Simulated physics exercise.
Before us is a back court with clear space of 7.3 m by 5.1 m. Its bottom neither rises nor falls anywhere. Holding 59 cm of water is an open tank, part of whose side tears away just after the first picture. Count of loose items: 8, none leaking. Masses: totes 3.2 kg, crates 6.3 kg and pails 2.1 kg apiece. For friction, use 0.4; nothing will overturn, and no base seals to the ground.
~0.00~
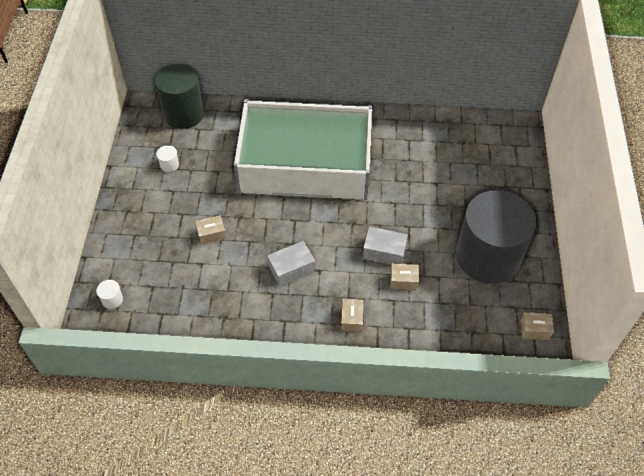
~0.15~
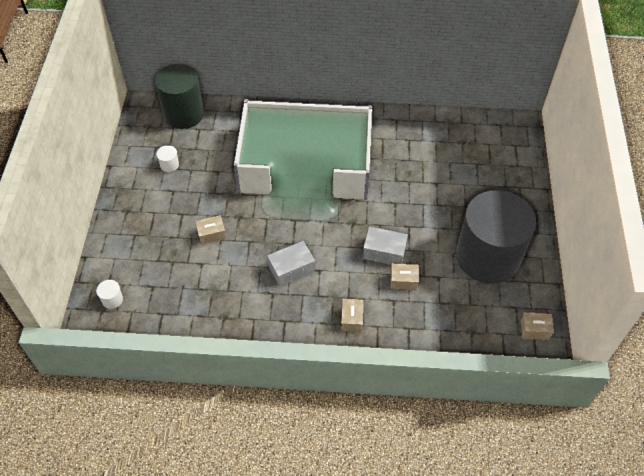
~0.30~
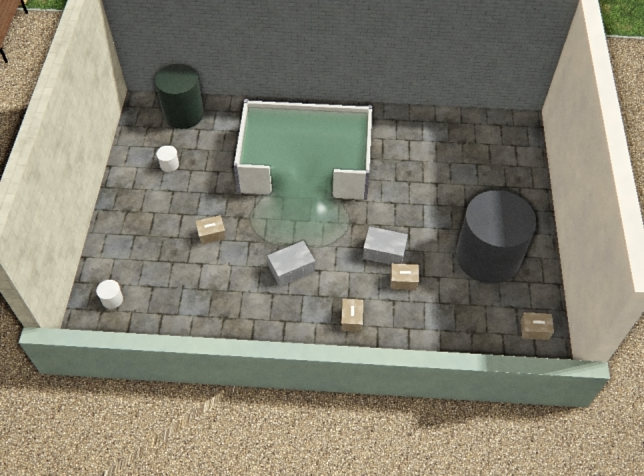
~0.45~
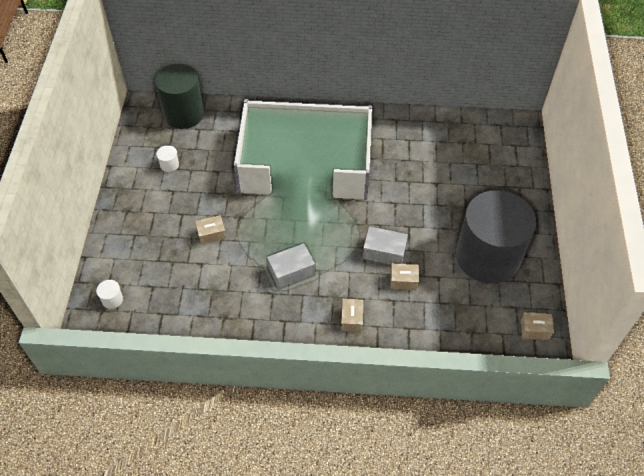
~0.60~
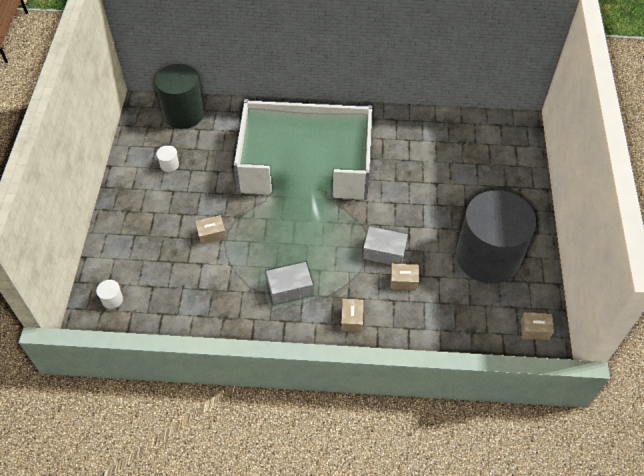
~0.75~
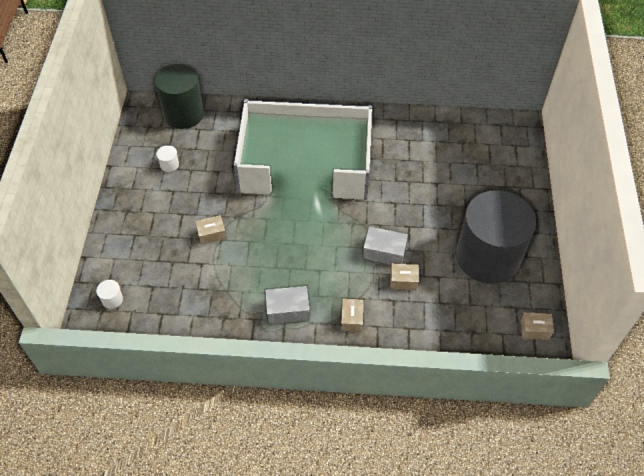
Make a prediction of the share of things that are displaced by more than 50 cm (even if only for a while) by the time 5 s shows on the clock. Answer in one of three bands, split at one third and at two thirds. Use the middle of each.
Two thirds or more.
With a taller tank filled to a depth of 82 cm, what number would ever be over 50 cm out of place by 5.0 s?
Then it comes to 8.
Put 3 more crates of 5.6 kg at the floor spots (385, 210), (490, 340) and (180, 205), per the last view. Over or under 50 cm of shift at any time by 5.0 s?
The first comes out within the limit, the second beyond the limit, the third within the limit.
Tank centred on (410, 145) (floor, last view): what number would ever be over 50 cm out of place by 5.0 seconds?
The count would be 6.
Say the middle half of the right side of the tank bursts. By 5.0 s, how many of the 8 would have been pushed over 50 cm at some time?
In that case the number is 1.
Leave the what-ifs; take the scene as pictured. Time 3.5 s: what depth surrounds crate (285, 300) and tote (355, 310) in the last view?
15 and 3 cm.
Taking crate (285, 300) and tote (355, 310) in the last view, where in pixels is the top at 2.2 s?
I'd say close to (283, 334) and close to (461, 340).
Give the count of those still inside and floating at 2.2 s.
By my count, 2.
After 1.1 s 1 of 8 are over 50 cm from their spots; 0 afloat.
After 2.2 s 4 of 8 are over 50 cm from their spots; 2 afloat.
After 3.5 s 6 of 8 are over 50 cm from their spots; 4 afloat.
After 5.0 s 6 of 8 are over 50 cm from their spots, and 6 have been at some point; 5 afloat.
